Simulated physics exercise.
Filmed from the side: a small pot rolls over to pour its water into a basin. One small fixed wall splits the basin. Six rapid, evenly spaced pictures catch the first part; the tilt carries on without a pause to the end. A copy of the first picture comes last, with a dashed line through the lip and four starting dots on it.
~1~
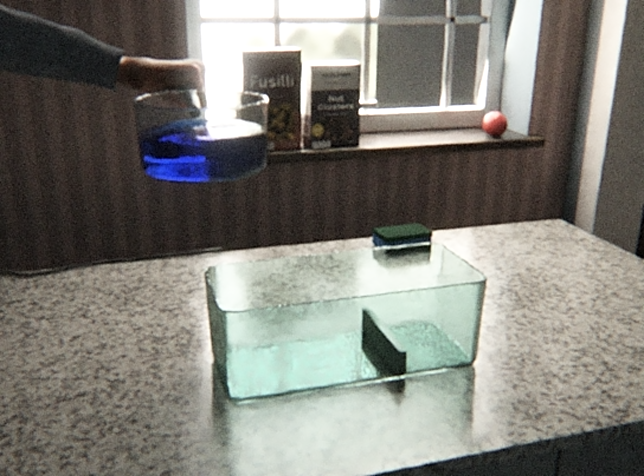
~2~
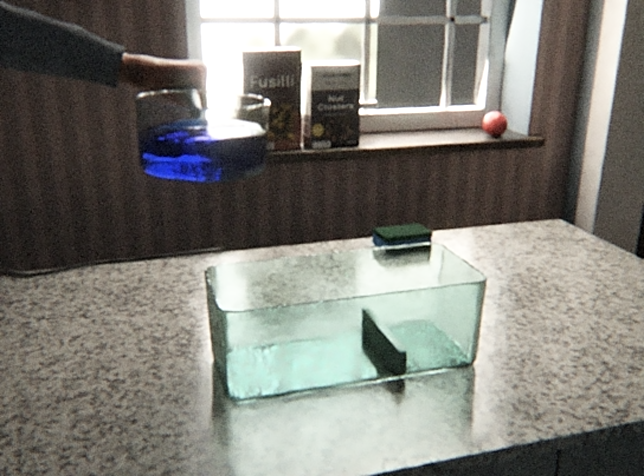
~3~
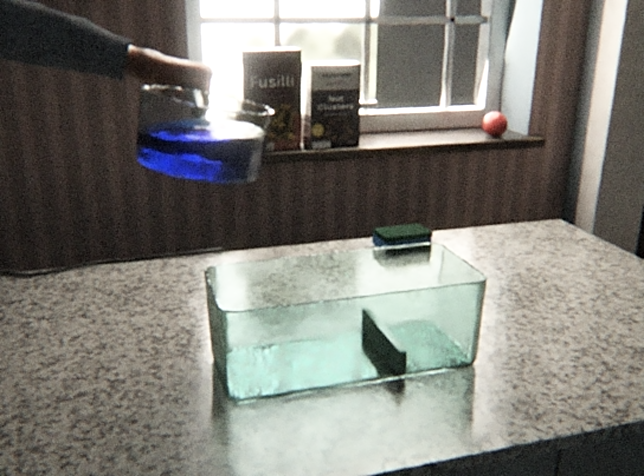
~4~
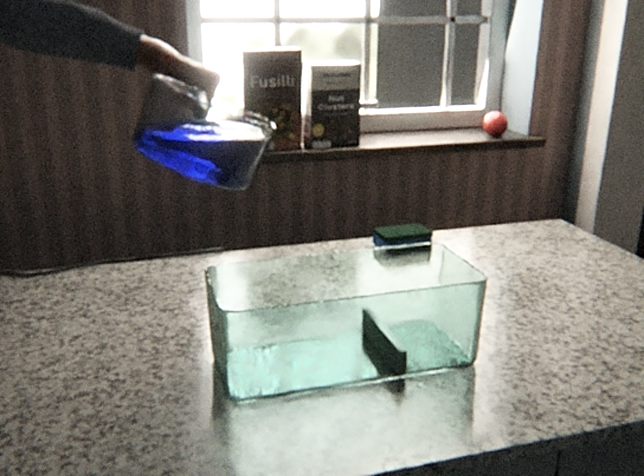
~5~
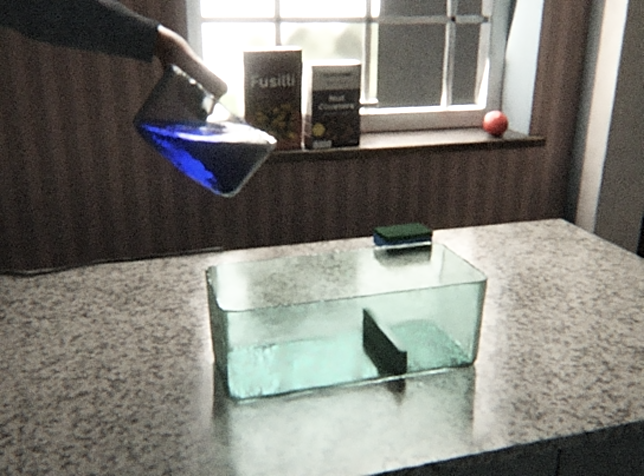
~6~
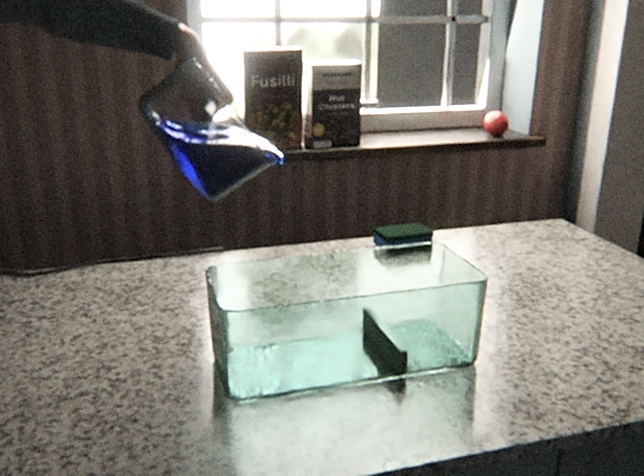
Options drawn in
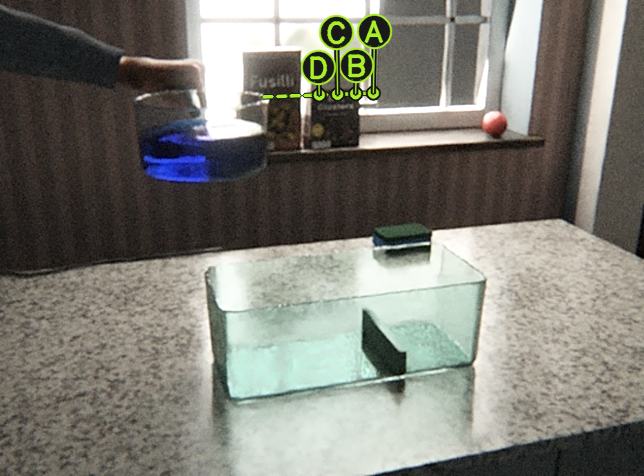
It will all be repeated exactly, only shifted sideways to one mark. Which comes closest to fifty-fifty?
Take B.
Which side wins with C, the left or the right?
The left one.
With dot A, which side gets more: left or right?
More ends on the right.
In lime, A at (373, 93); B at (355, 93); C at (337, 94); D at (319, 94).
With A, about 30 % ends left of the wall and 64 % right of it; 6 % is lost outside.
With B, about 51 % ends left of the wall and 46 % right of it; 3 % is lost outside.
With C, about 72 % ends left of the wall and 23 % right of it; 5 % is lost outside.
With D, about 85 % ends left of the wall and 9 % right of it; 5 % is lost outside.
